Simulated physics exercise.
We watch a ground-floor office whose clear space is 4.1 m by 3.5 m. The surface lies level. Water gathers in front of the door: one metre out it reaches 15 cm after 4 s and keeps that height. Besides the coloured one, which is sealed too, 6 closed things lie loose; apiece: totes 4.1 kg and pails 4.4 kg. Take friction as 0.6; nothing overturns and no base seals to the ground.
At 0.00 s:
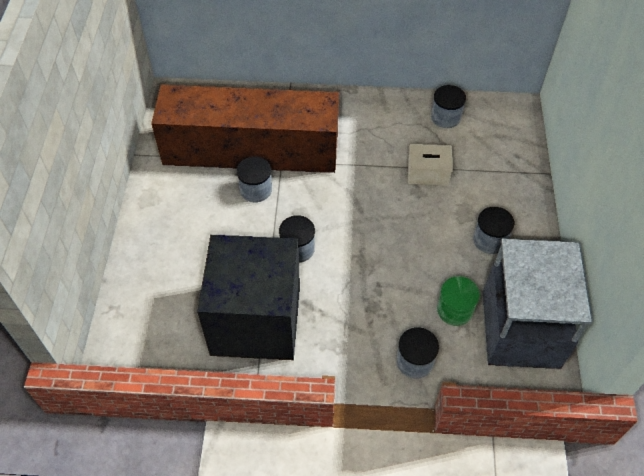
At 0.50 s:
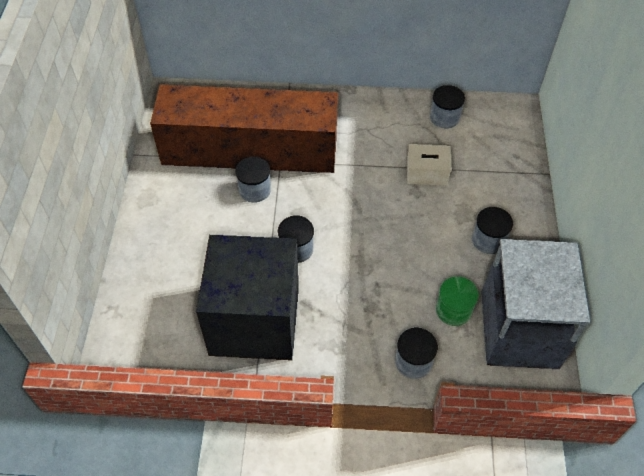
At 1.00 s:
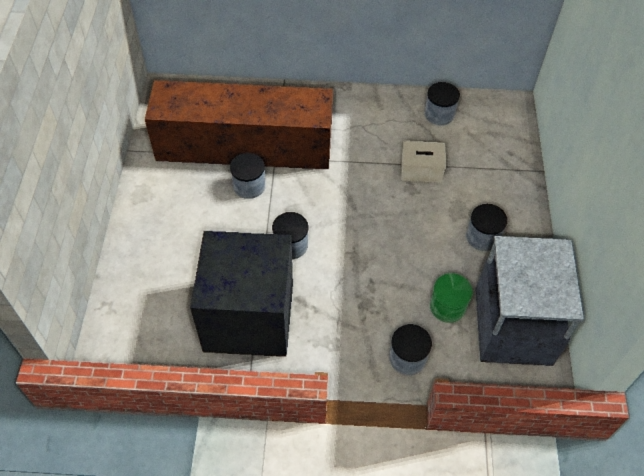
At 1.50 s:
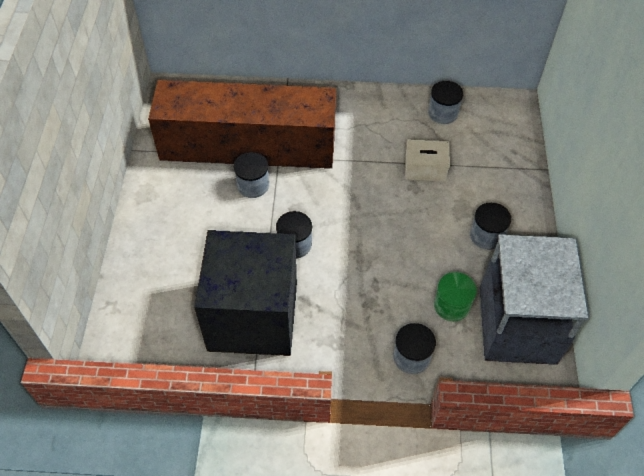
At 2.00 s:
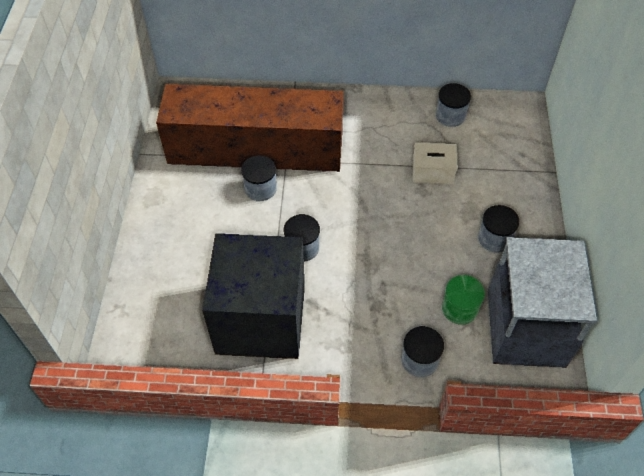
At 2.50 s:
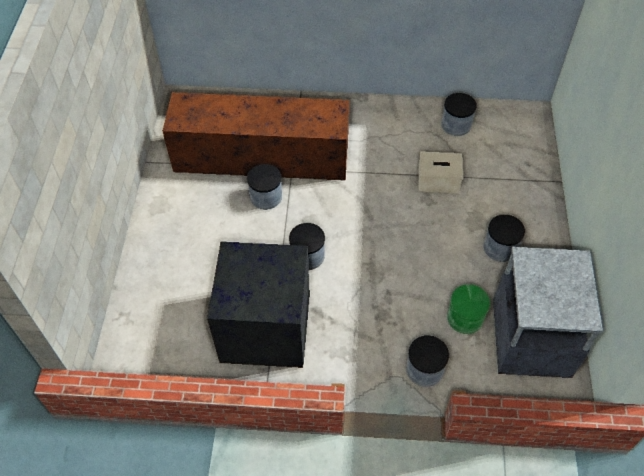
A long rusty-brown block sits against the back wall of a small walled room, seen from high above its low red brick front wall. A dark box stands left of centre and a grey-topped one at right, with five black-lidded pails, a small beige box and a green pail around them. Nothing in the room visibly moves; only the camera sways slightly, drifting a little sideways and up and down.
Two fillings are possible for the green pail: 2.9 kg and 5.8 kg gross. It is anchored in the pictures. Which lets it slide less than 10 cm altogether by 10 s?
I expect that neither load is enough.
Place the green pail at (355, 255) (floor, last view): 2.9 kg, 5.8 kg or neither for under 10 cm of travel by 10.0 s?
Neither is enough.
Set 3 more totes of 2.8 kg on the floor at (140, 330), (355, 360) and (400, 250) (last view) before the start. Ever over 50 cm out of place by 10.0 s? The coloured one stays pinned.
In turn: Short of it, over, more.
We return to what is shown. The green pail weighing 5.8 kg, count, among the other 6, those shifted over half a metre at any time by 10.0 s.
That makes 1.
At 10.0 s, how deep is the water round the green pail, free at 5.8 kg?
Roughly 4 cm.
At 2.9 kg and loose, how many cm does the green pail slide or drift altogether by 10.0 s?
Some 200 cm in all.
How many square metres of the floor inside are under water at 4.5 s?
Some 3.5 m2.
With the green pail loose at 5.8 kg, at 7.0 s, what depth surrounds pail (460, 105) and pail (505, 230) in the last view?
Roughly 2 and 1 cm.
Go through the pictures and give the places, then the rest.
The green pail at (460, 293) rests on the ground; water covers 0.0 m2; 0 of 7 have shifted, in the first frame.
The green pail at (459, 293), on the bottom; 0.0 m2 under water; 0 of 7 have shifted, in the second frame.
The green pail at (453, 290) rests on the ground; water covers 0.0 m2; 0 of 7 have shifted, in the third frame.
The green pail at (457, 289) rests on the ground; 0.0 m2 under water; 0 of 7 have shifted, in the fourth frame.
The green pail at (465, 292) rests on the ground; 0.0 m2 under water; 0 of 7 have shifted, in the fifth frame.
The green pail at (471, 301), on the bottom; water covers 0.1 m2; 0 of 7 have shifted, in the sixth frame.
After 3.5 s the green pail would be 0 cm from its start with 2.9 kg and 0 cm from its start with 5.8 kg; 0 cm of water round it then.
After 4.5 s the green pail would be 1 cm from its start with 2.9 kg and 0 cm from its start with 5.8 kg; 2 cm of water round it then.
After 7.0 s the green pail would be 108 cm from its start with 2.9 kg and 9 cm from its start with 5.8 kg; 5 cm of water round it then.
After 10.0 s the green pail would be 214 cm from its start with 2.9 kg and 38 cm from its start with 5.8 kg; 4 cm of water round it then.
